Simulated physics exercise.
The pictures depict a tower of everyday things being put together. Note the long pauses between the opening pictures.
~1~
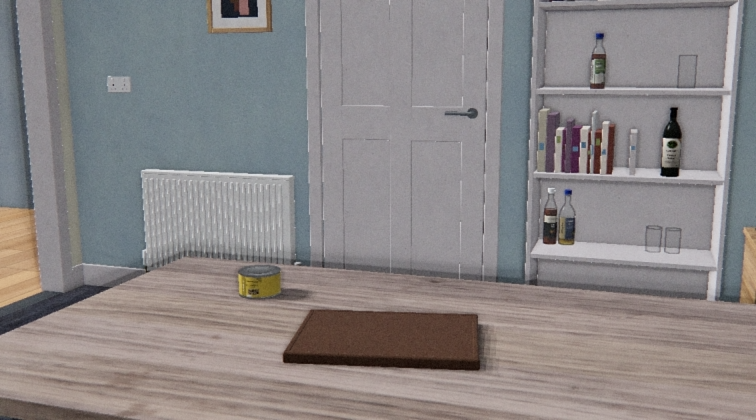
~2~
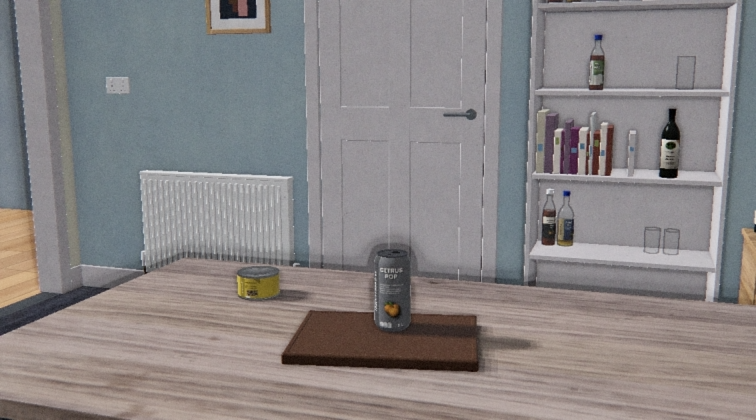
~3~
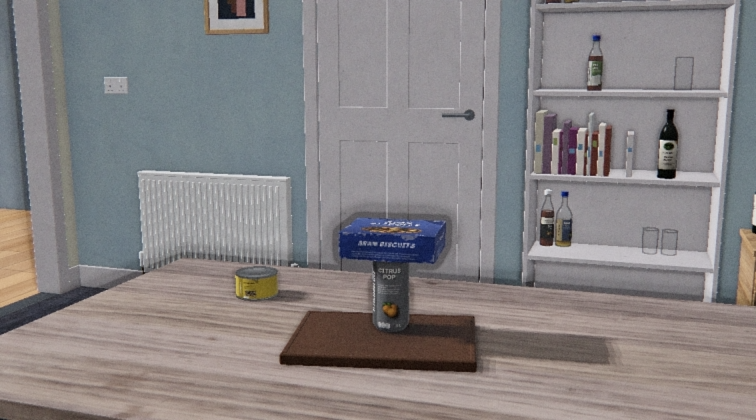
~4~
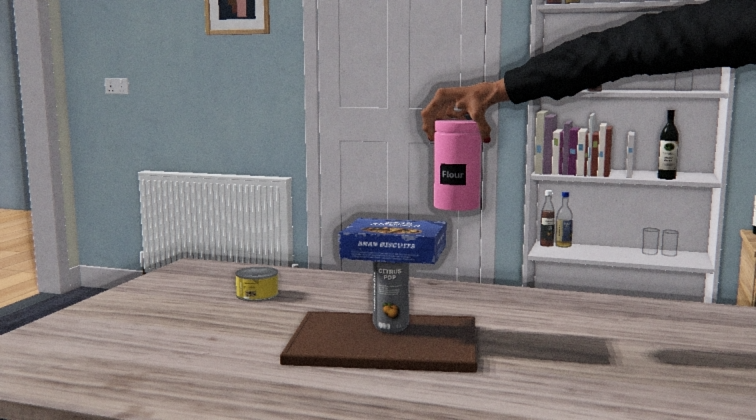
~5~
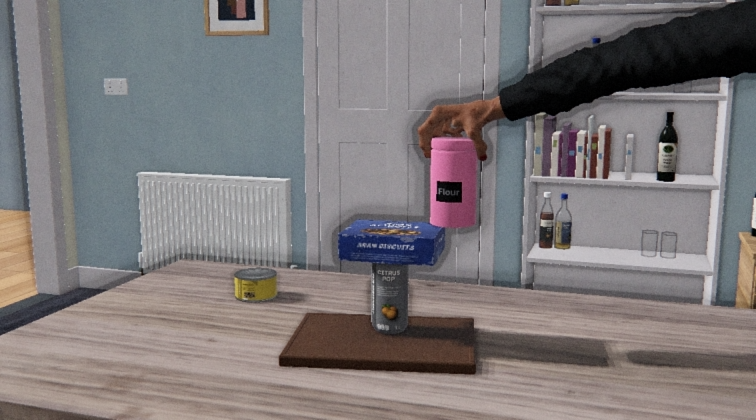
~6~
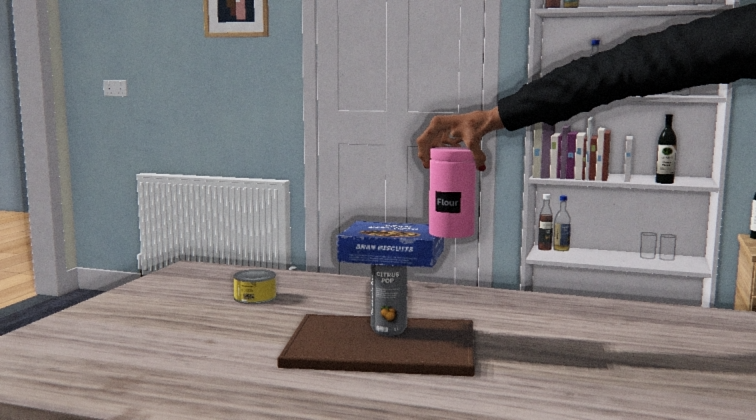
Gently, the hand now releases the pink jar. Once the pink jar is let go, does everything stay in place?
No, the pile falls.
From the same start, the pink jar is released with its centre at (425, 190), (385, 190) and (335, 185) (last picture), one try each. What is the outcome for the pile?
Collapses; stays standing; collapses.
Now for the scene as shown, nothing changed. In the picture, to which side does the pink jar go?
Observed: The object is displaced in the rightward direction.
Then, 0.30 s later than the last frame, pink jar now fallen; blue packet tilted by 12°.
Then, 0.40 s later than the last frame, blue packet tilted by 3°.
Then, 0.70 s later than the last frame, things are still on the move.
When it is over, fallen, pink jar; the other 4 as before. End places, in pixels of the last picture, pink jar near (523, 332). The pile loses its balance.
